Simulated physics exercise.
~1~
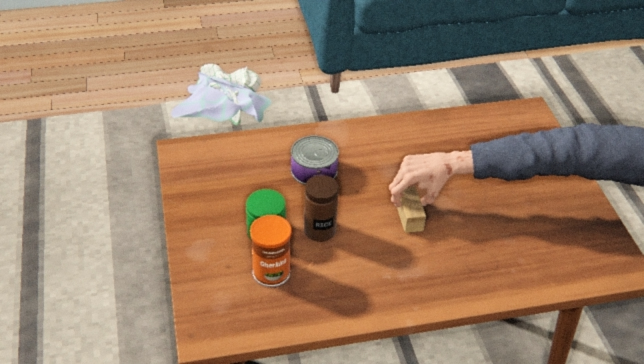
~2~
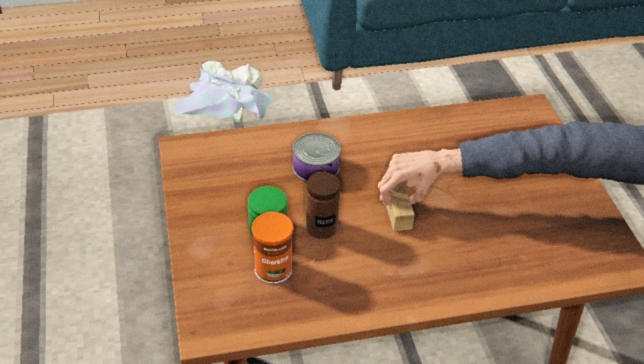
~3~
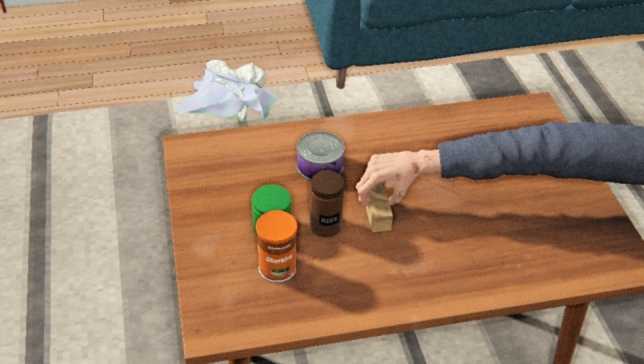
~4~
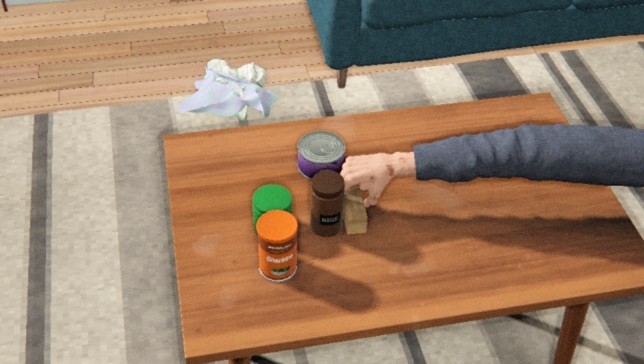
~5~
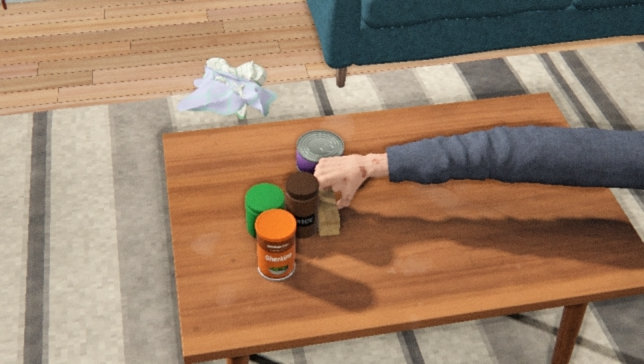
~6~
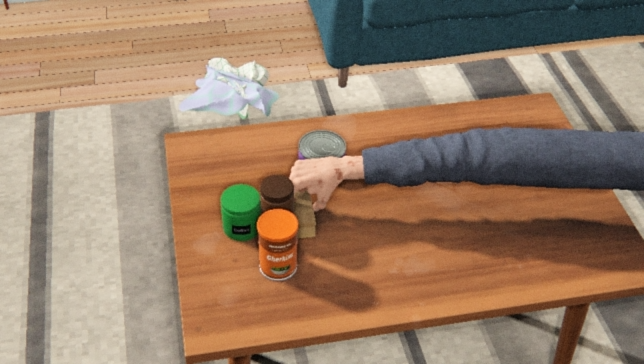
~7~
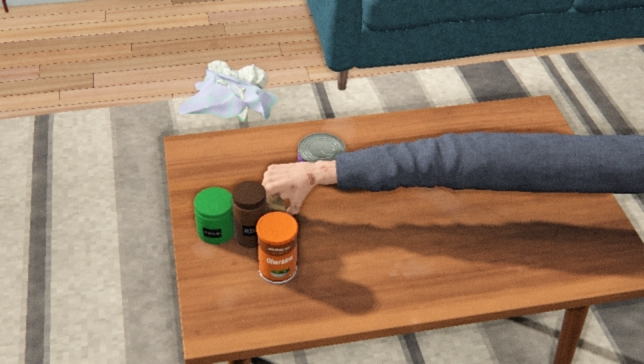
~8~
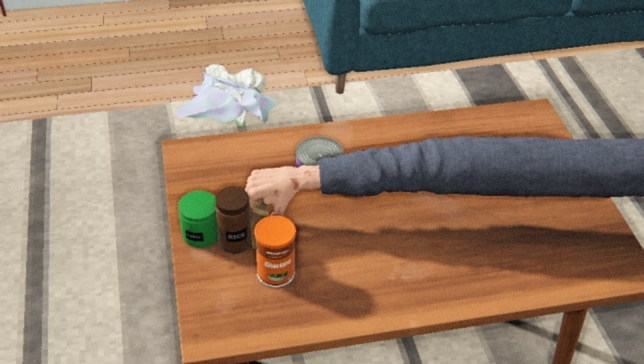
A hand with a wooden block pushing a brown jar and a green jar left across a wooden table, both staying upright.
